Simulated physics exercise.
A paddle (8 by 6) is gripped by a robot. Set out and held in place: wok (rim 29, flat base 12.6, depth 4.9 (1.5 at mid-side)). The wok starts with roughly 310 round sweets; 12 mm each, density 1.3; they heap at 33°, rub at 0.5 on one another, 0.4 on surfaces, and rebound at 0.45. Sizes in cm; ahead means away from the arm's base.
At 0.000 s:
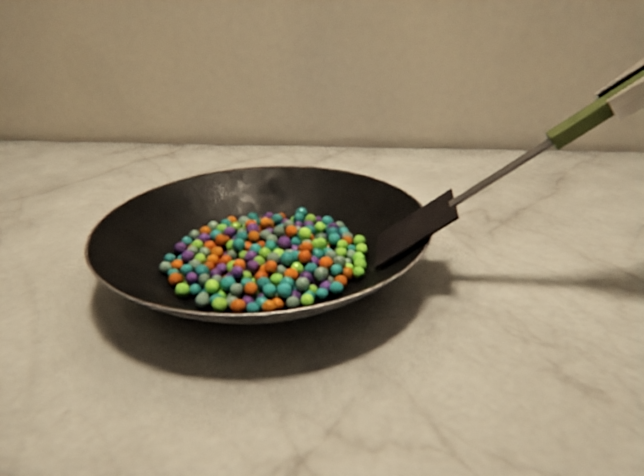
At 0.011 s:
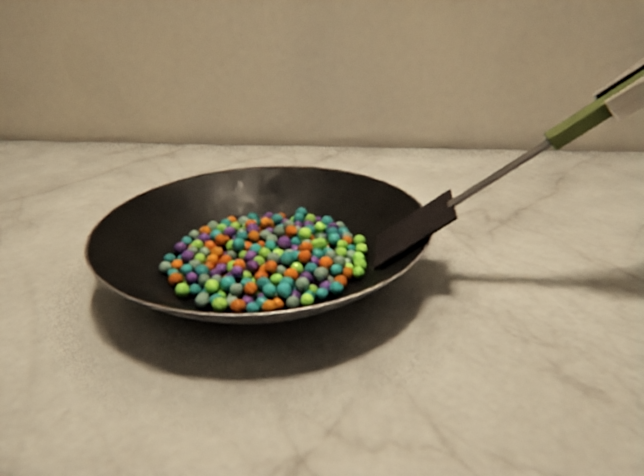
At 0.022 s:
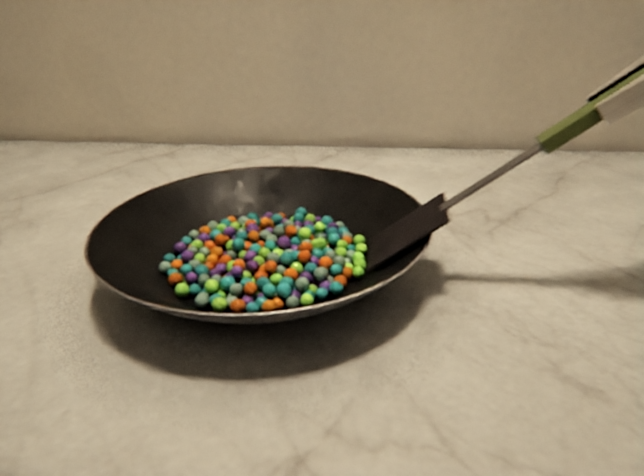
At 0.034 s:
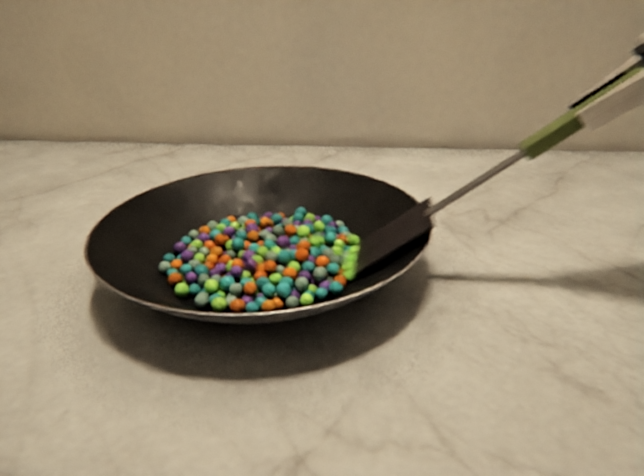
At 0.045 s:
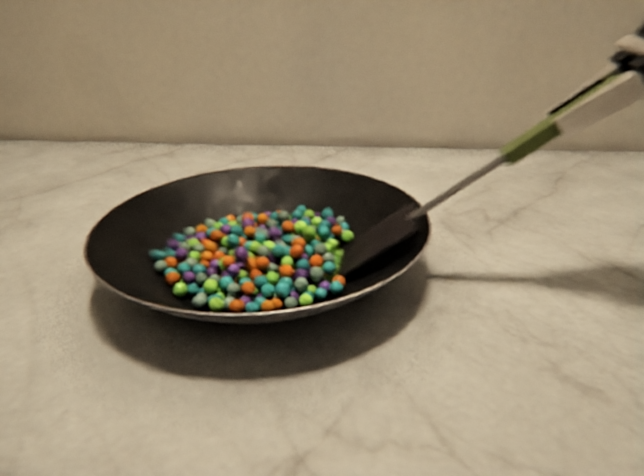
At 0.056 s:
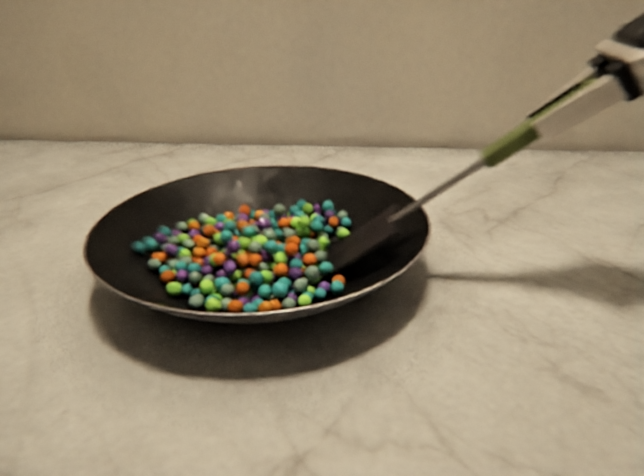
On a pale marble surface, a black spatula held by a robot arm rests at the right side of a dark wok of colourful round sweets, then slides inward to the left, pushing the pile slightly leftward and spreading it.
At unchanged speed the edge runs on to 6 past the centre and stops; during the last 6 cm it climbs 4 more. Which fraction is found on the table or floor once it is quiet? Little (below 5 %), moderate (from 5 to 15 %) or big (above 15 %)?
A moderate share, from 5 to 15 %, ends on the table or floor.
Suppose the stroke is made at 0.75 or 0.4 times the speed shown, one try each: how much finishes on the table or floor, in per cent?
About 5 and 0 per cent.
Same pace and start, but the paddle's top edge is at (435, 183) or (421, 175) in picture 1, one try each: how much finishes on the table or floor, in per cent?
About 5 and 5 per cent.
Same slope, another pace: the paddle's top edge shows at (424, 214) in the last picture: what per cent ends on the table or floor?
About 0 per cent.
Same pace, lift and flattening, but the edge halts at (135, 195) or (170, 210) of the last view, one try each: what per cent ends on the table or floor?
About 25 and 15 per cent.
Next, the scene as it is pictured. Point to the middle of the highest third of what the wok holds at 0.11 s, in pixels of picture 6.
Near (226, 229).
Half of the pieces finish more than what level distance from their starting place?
About 5 cm.
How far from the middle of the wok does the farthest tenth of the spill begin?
Some 85 cm.
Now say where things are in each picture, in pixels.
The first frame shows paddle top edge at (455, 202), sloping 38°; upper third of the load around (269, 248), from x 165 to 360, top at y 215; 313 in the wok.
The second frame shows paddle top edge at (454, 203), sloping 38°; upper third of the load around (269, 248), from x 165 to 360, top at y 215.
The third frame shows paddle top edge at (446, 206), sloping 38°; upper third of the load around (269, 247), from x 165 to 360, top at y 215.
The fourth frame shows paddle top edge at (432, 211), sloping 38°; upper third of the load around (271, 246), from x 165 to 355, top at y 215.
The fifth frame shows paddle top edge at (414, 216), sloping 38°; upper third of the load around (268, 244), from x 160 to 350, top at y 210.
The sixth frame shows paddle top edge at (396, 218), sloping 38°; upper third of the load around (257, 239), from x 140 to 345, top at y 205; 313 in the wok.
After 0.08 s, sloping 38°, highest piece 6 above the table; 313 in the wok.
After 0.11 s, sloping 38°, highest piece 8 above the table; 311 in the wok, 2 on the blade or in flight.
After 0.32 s, sloping 38°, highest piece 10 above the table; 288 in the wok, 17 on the table or floor, 8 on the blade or in flight.
After 1.37 s, sloping 38°, highest piece 5 above the table; 287 in the wok, 26 on the table or floor.
At rest, 287 in the wok, 26 on the table or floor. That is 8 % on the table or floor.
